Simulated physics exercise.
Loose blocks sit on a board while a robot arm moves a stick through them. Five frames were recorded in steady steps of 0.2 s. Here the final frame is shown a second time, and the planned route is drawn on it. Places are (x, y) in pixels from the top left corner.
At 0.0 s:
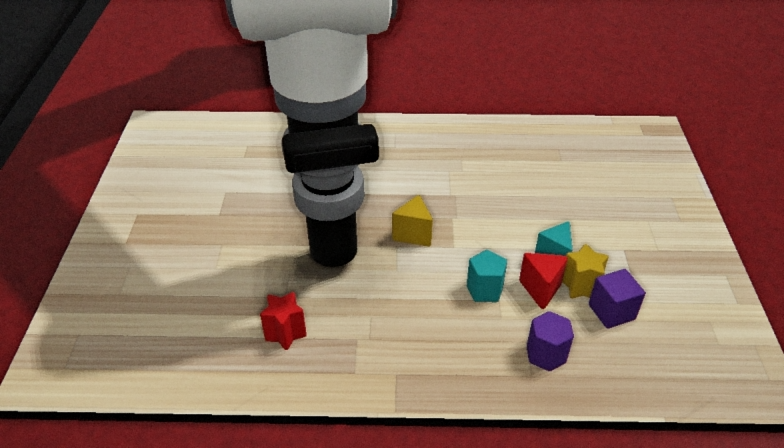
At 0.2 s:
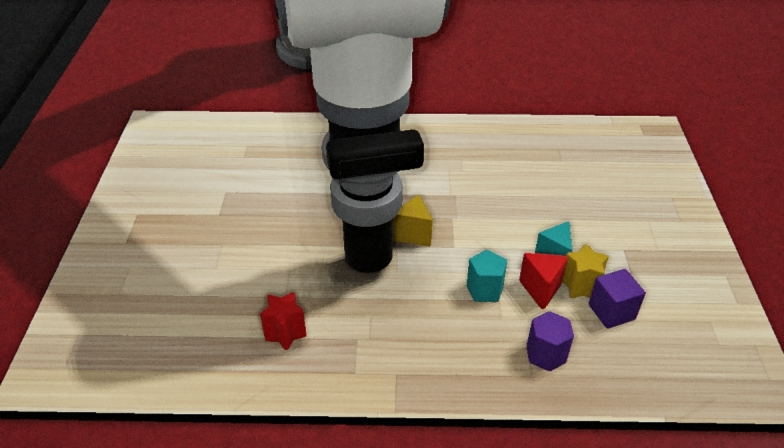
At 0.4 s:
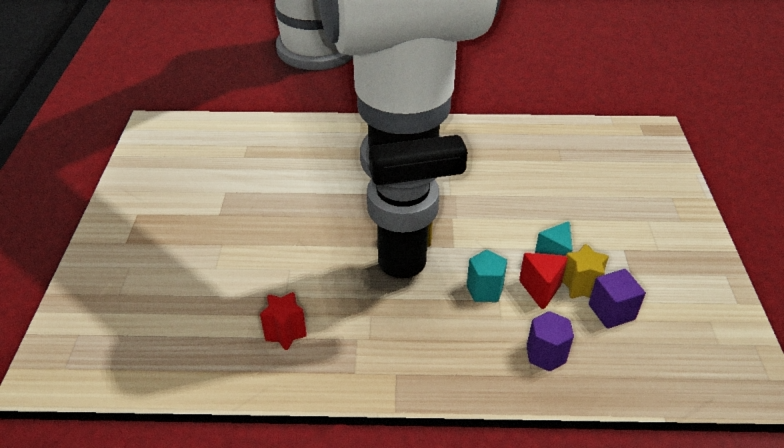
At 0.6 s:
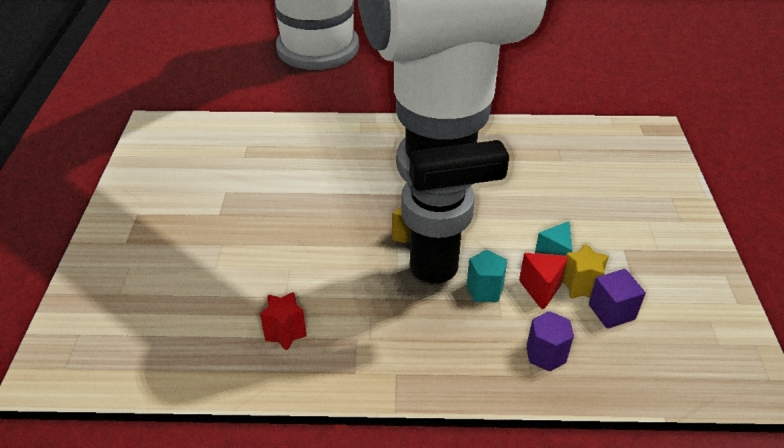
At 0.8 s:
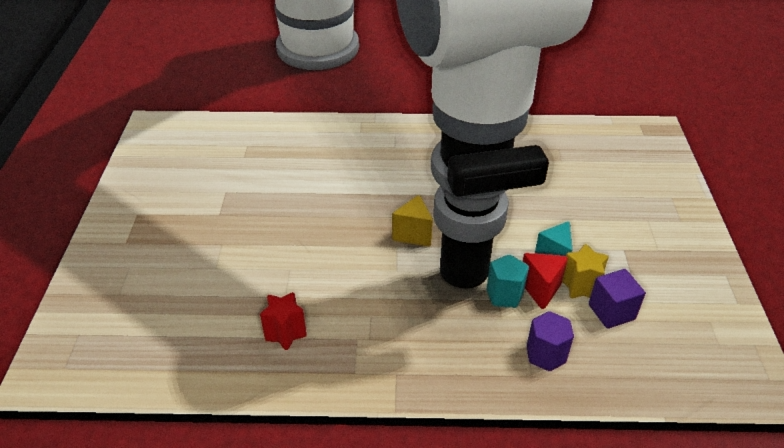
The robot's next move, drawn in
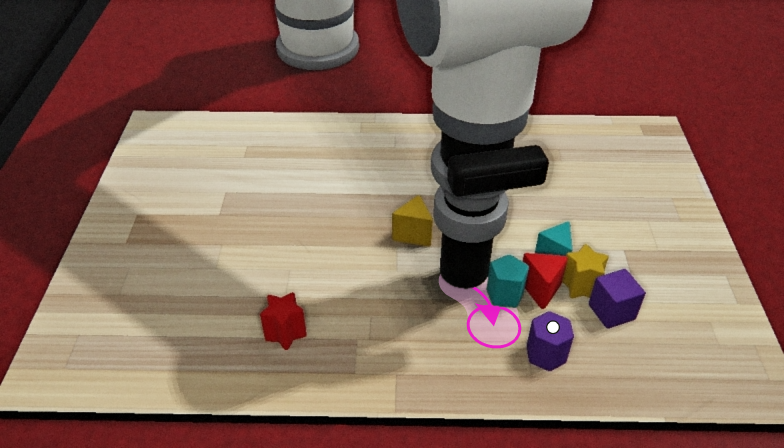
On a wooden board, a robot arm moves right and pushes the turquoise block slightly rightward.
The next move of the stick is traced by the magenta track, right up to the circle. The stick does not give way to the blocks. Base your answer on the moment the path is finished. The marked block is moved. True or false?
False.
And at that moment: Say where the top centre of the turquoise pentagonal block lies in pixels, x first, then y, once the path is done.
At roughly (543, 290).
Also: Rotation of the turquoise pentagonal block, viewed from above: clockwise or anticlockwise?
Looking down, it rotates anti-clockwise.
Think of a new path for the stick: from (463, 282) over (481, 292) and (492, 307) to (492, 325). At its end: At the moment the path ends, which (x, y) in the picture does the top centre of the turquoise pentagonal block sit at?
Around (544, 290).
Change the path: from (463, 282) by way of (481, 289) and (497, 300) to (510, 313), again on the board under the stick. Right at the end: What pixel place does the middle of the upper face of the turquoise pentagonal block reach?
The middle of its top is at (559, 294).
The line goes from (463, 282) via (480, 293) and (491, 308), ending at (494, 326); the dot is on the purple hexagonal block.
The first path, step by step. Halfway along, stick (489, 289); turquoise pentagonal block (537, 283), turned 15° anticlockwise; red triangular block (558, 266), turned 25° anticlockwise.
At the end, stick (496, 315); turquoise pentagonal block (543, 290), turned 45° anticlockwise; red triangular block (559, 267), turned 30° anticlockwise; purple hexagonal block unmoved.
